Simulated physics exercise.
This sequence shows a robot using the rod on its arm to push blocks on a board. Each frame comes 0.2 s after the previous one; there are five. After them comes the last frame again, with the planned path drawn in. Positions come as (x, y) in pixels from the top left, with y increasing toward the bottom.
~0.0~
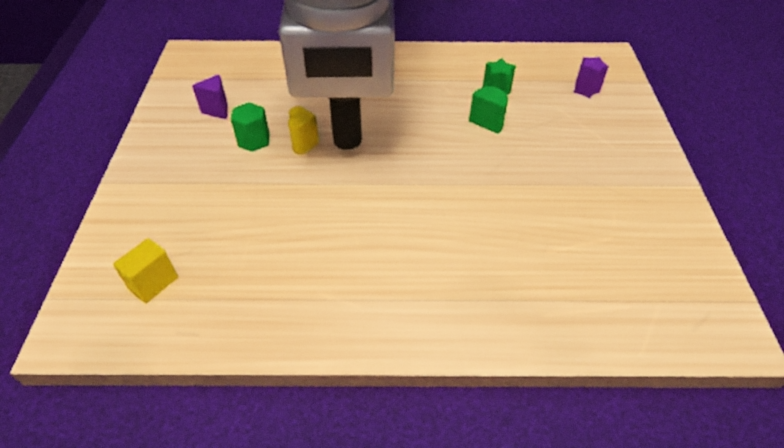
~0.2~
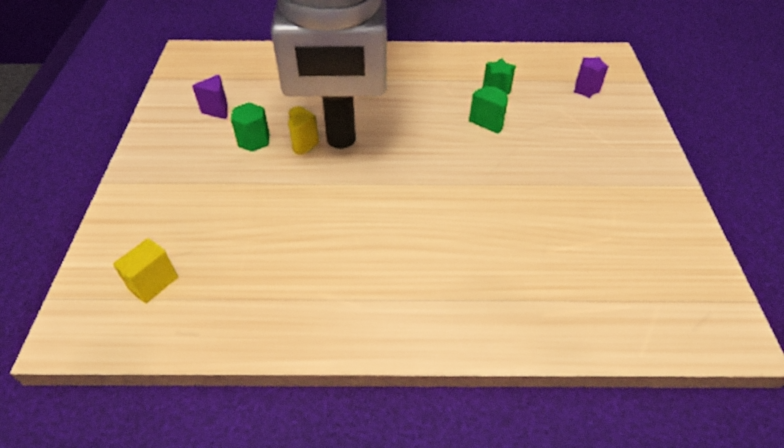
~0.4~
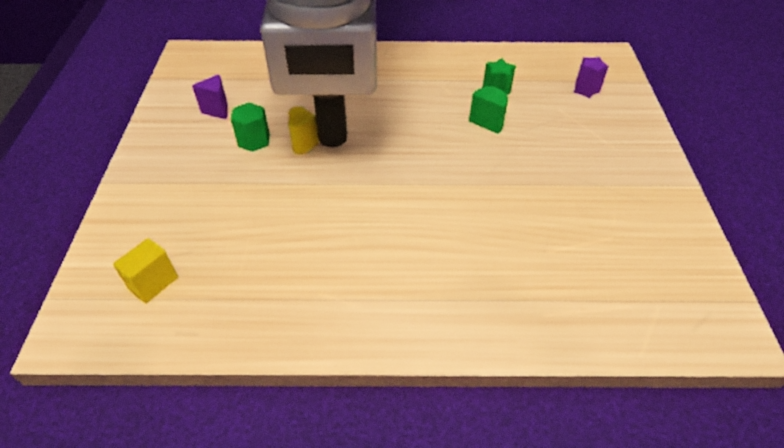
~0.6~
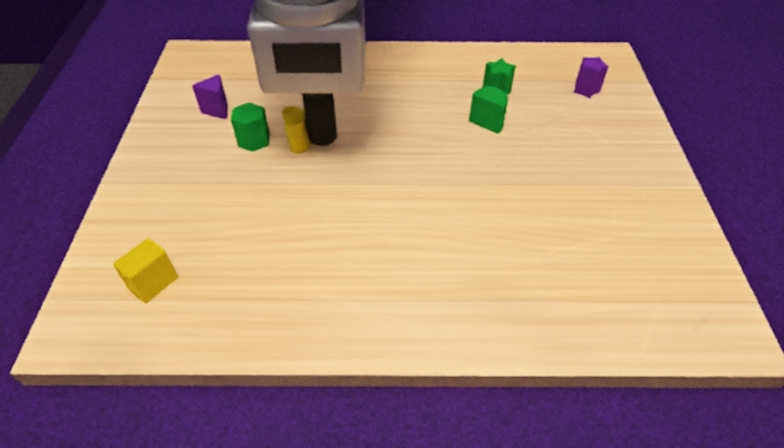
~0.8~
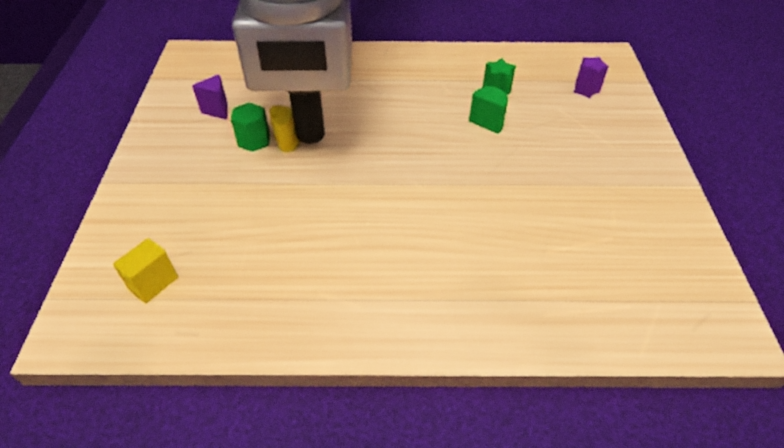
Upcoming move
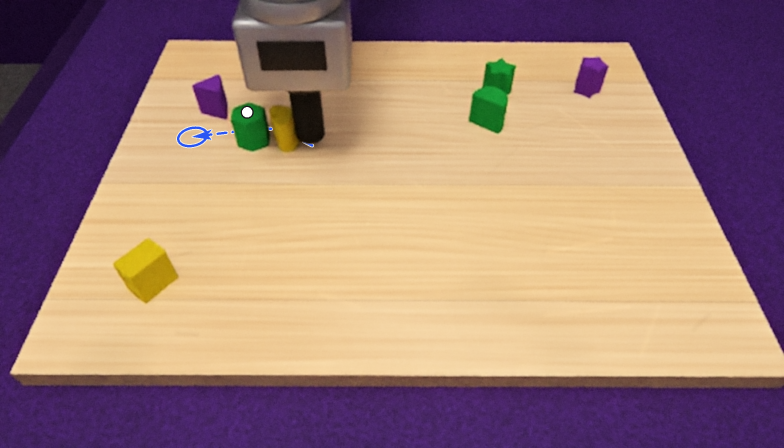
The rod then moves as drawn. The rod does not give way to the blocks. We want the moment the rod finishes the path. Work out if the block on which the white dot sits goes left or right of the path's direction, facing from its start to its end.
Slides left.
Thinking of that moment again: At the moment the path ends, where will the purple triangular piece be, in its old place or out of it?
By the last moment, the purple triangular piece will have left its place.
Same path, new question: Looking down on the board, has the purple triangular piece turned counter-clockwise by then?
My answer is no.
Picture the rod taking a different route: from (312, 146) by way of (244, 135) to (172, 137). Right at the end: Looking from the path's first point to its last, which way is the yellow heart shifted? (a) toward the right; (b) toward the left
Letter a.
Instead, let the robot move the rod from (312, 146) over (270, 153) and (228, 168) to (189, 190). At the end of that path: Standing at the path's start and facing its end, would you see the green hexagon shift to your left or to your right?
Towards the right-hand side.
The line goes from (312, 146) over (279, 130) and (236, 132) to (193, 137); the dot is on the green hexagon.
What follows on the original path. One third of the way, rod at (276, 119); green hexagon at (222, 111), turned 60° anticlockwise; yellow heart at (246, 100), turned 20° anticlockwise.
Two thirds of the way, rod at (233, 121); purple triangular piece at (202, 79), turned 45° clockwise; green hexagon at (189, 117); yellow heart at (205, 98).
At the end, rod at (189, 126); purple triangular piece at (199, 78), turned 75° clockwise; green hexagon at (163, 127), turned 190° anticlockwise; yellow heart at (174, 94), turned 50° clockwise.
